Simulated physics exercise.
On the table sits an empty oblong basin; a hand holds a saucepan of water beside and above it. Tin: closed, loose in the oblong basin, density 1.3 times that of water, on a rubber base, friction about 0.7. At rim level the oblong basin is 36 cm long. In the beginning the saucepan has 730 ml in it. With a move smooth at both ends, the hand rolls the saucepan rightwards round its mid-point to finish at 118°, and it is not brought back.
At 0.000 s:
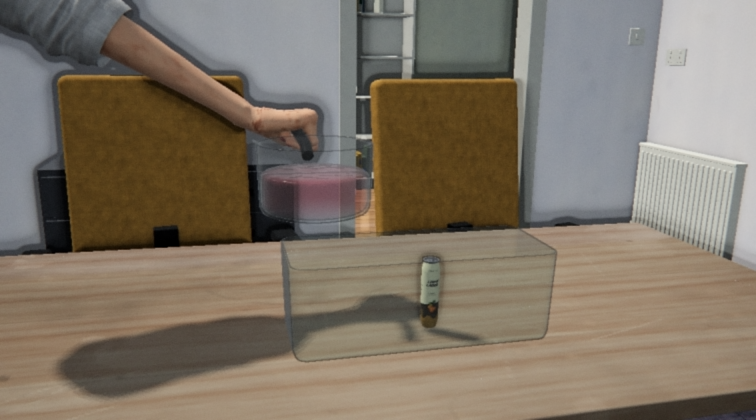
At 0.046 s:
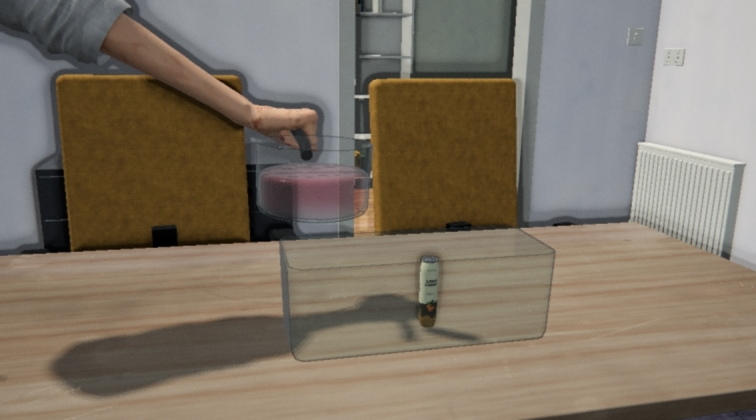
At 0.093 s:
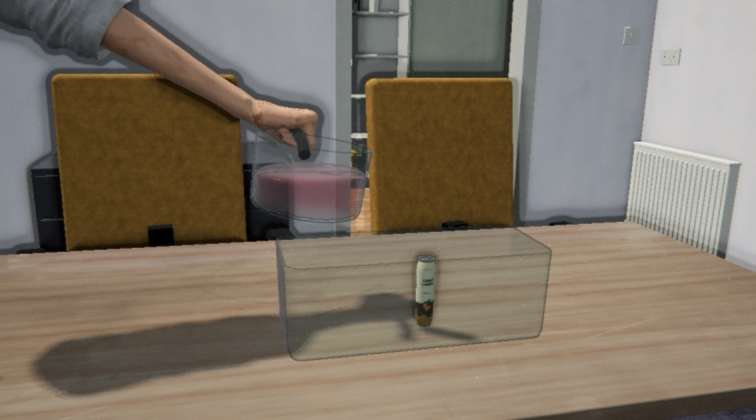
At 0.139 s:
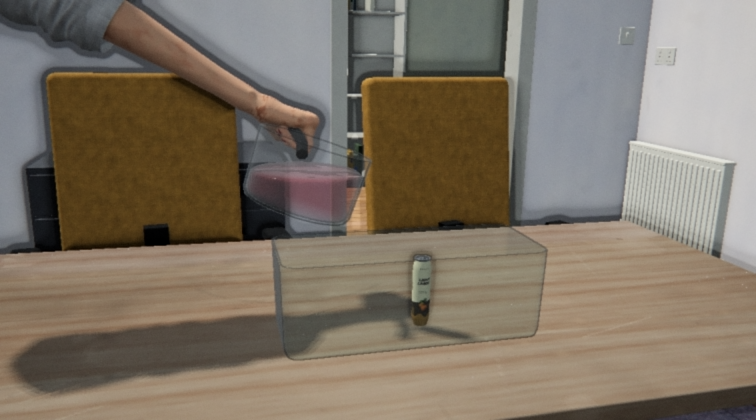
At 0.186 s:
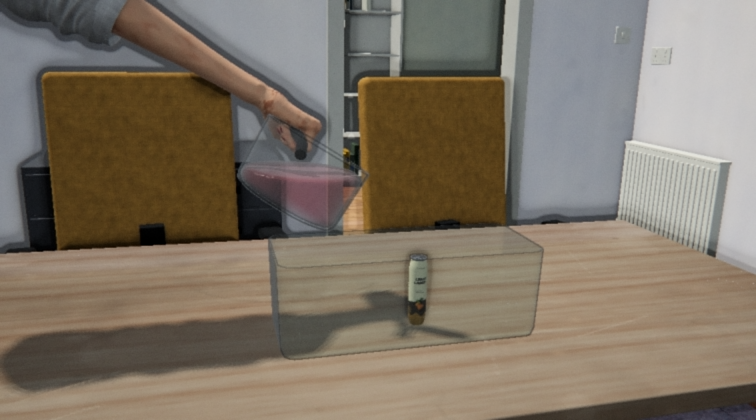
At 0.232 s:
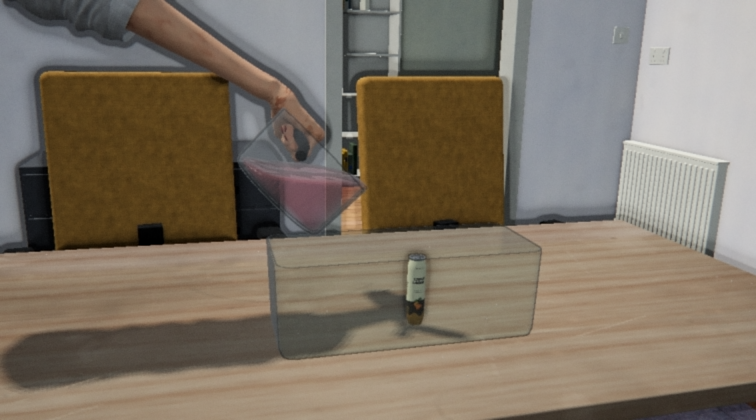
A hand holds a clear round pan of pink liquid above and behind a transparent oblong basin on a wooden table, where a small can stands inside. The pan starts level, then the hand rolls it steadily rightwards until it leans steeply, the liquid gathering toward its lower right side.
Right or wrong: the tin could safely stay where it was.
Right, it remains upright.
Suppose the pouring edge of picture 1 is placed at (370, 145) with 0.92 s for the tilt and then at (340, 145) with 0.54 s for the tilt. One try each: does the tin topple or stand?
Run one: It tumbles. Run two: It does not tip.
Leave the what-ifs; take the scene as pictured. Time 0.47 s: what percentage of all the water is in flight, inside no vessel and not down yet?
I'd say close to 22 per cent.
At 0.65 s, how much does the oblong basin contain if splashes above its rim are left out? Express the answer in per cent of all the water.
Some 94 per cent.
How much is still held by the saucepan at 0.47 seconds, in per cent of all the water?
Close to 22 in a hundred.
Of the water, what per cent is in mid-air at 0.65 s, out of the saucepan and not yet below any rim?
Close to 3 %.
Then, 0.47 s in, the tilt is 114° and 21 per cent is still to pour; the tin stands where it began.
Then, 0.65 s in, the tilt is 118° and 3 per cent is still to pour; the tin stands where it began.
Then, 0.84 s in, the tilt is 118° and 0 per cent is still to pour; the tin stands where it began.
Then, 1.04 s in, the tilt is 118° and 0 per cent is still to pour; the tin stands where it began.
Finally, the tin stands where it began.
